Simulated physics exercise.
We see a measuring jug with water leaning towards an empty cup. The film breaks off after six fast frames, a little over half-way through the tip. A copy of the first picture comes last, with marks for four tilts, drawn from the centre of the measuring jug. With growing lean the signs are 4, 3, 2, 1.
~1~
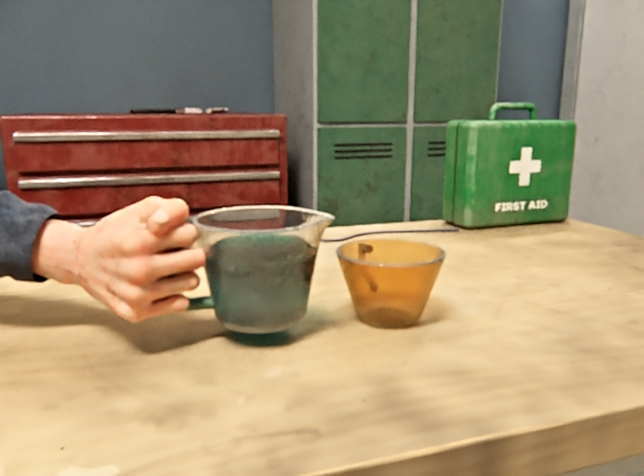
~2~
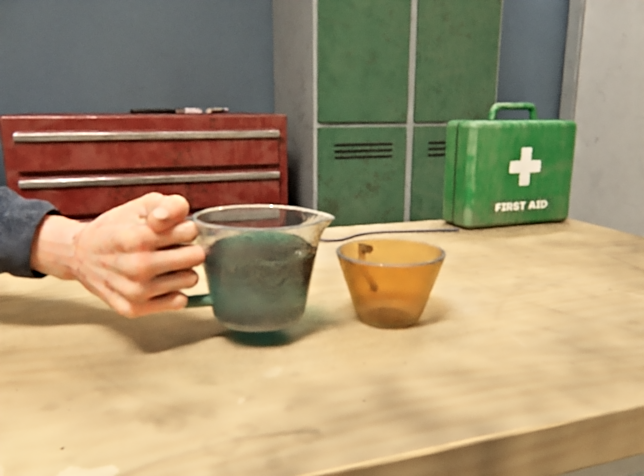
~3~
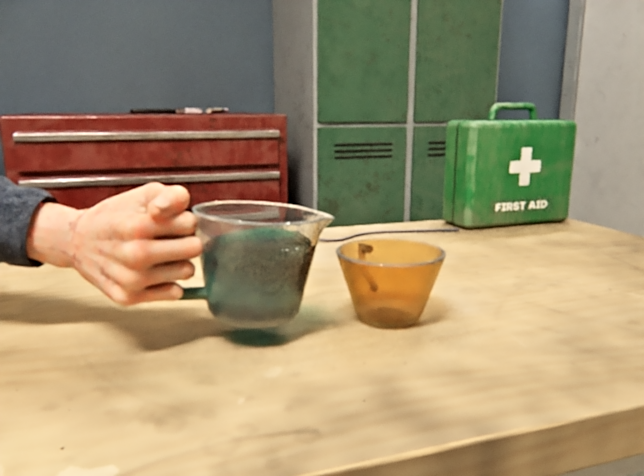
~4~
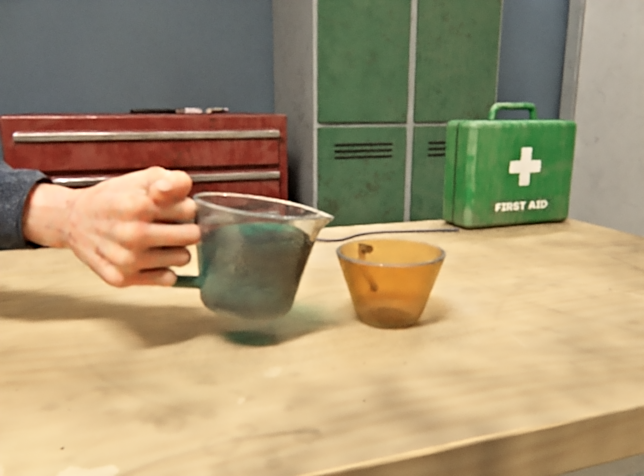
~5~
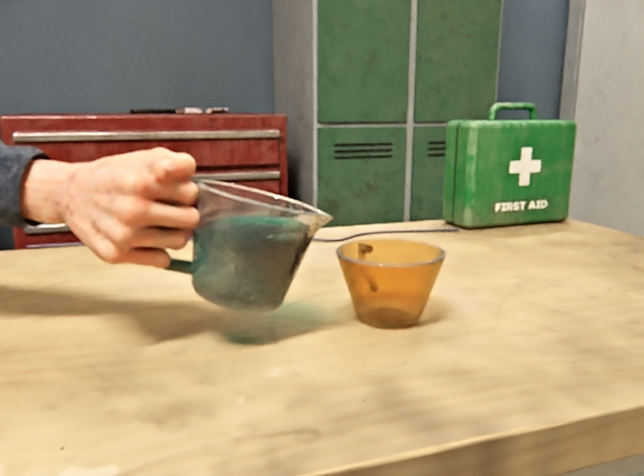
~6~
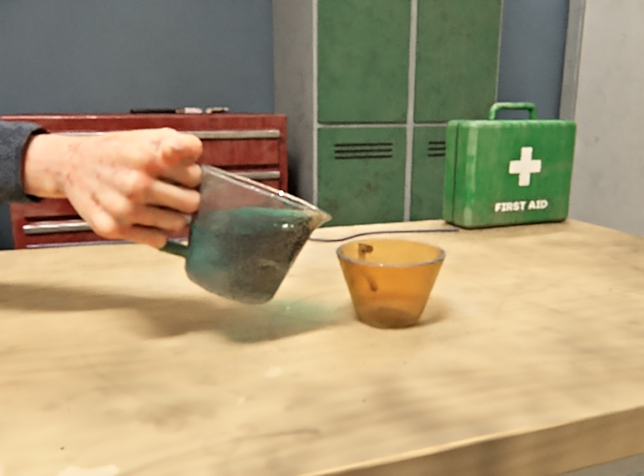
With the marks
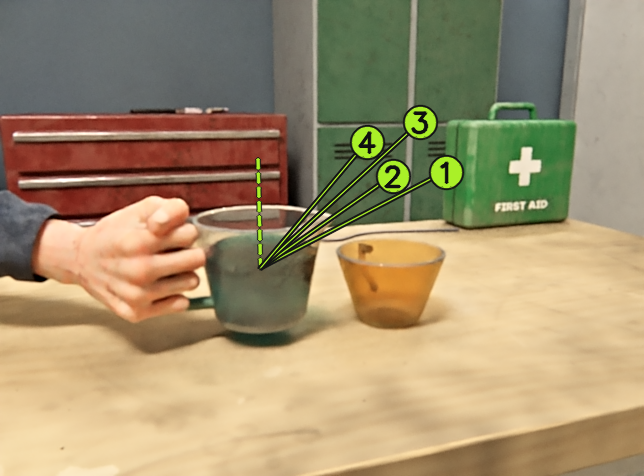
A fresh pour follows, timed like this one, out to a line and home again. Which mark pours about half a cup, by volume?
Use tilt 3.
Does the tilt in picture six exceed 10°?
Yes, it does.
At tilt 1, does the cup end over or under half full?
Over half.
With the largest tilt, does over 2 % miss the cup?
Yes, it does.
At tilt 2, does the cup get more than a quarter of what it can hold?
Yes, clearly.
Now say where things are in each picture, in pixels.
Upright, lip at (331, 216); rim of the cup round (390, 250); nothing has left yet, in the first frame.
Upright, lip at (331, 216); nothing has left yet, in the second frame.
Tipped about 4°, lip at (331, 216); nothing has left yet, in the third frame.
Tipped about 9°, lip at (331, 216); nothing has left yet, in the fourth frame.
Tipped about 15°, lip at (330, 216); nothing has left yet, in the fifth frame.
Tipped about 22°, lip at (330, 216); nothing has left yet, in the sixth frame.
On the marked copy, 1 at (431, 178); 2 at (378, 185); 3 at (407, 133); 4 at (355, 154).
If 1 is chosen, the cup ends with about 77 % of what it can hold; 12 % of the water is spilt.
If 2 is chosen, the cup ends with about 71 % of what it can hold.
If 3 is chosen, the cup ends with about 49 % of what it can hold.
If 4 is chosen, the cup ends with about 30 % of what it can hold.
